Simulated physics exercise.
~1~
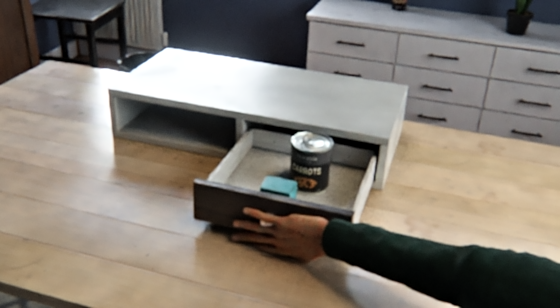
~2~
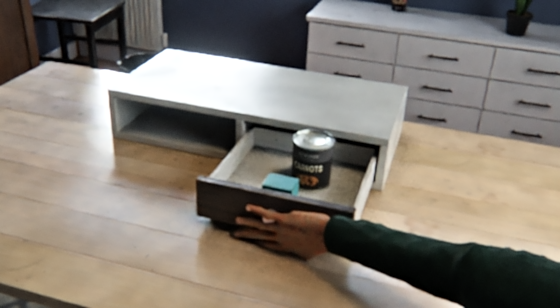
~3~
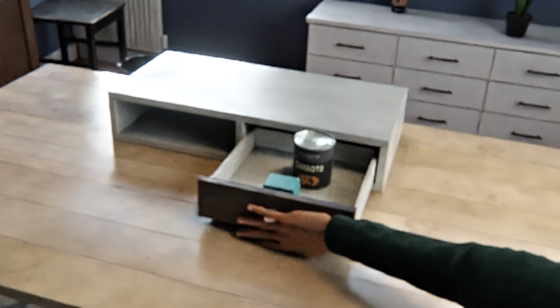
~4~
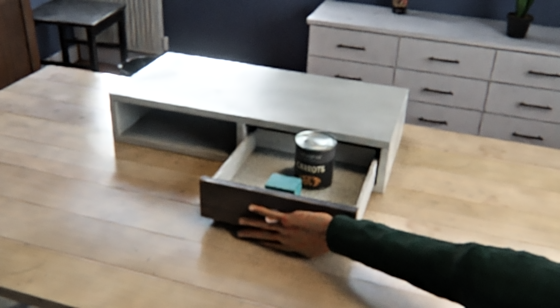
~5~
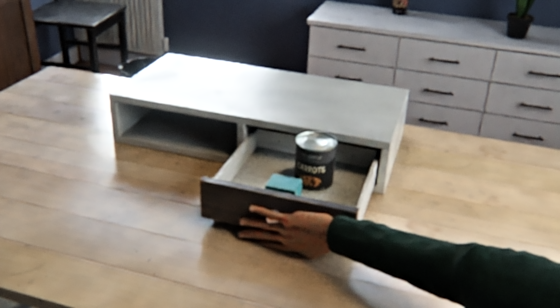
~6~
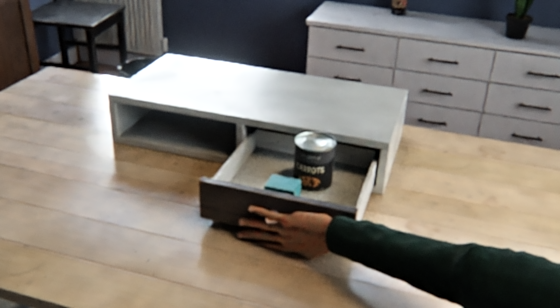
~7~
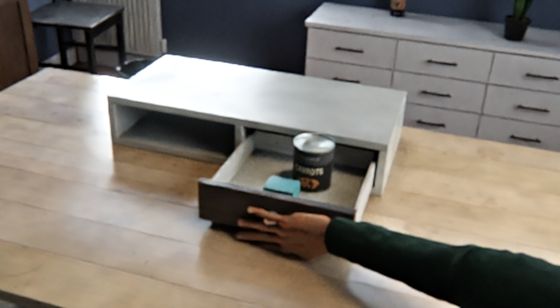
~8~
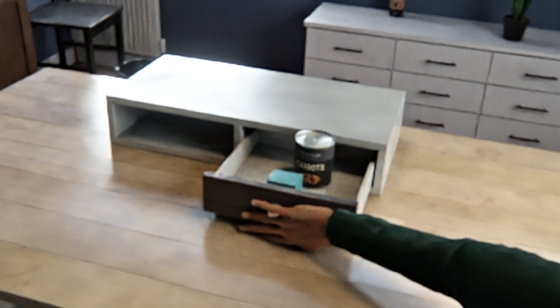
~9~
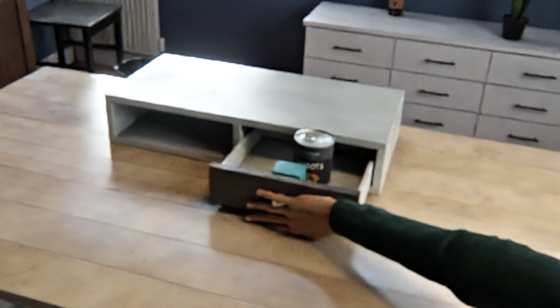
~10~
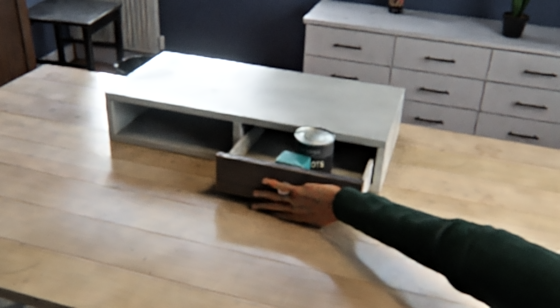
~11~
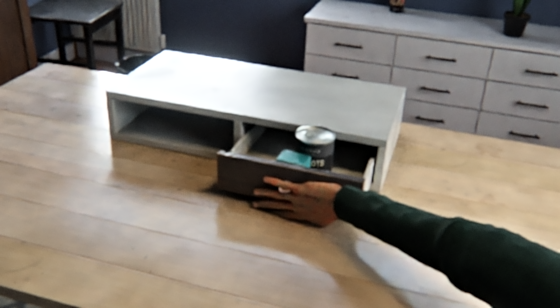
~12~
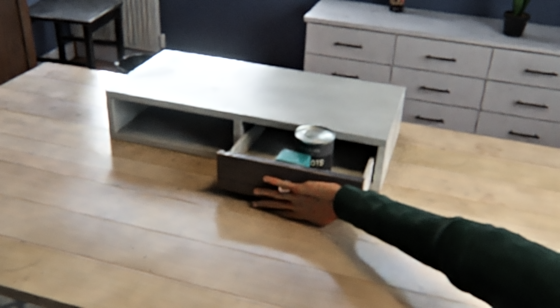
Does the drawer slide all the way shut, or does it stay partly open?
The drawer stays partly open, stopping partway in with the hand still against its front.
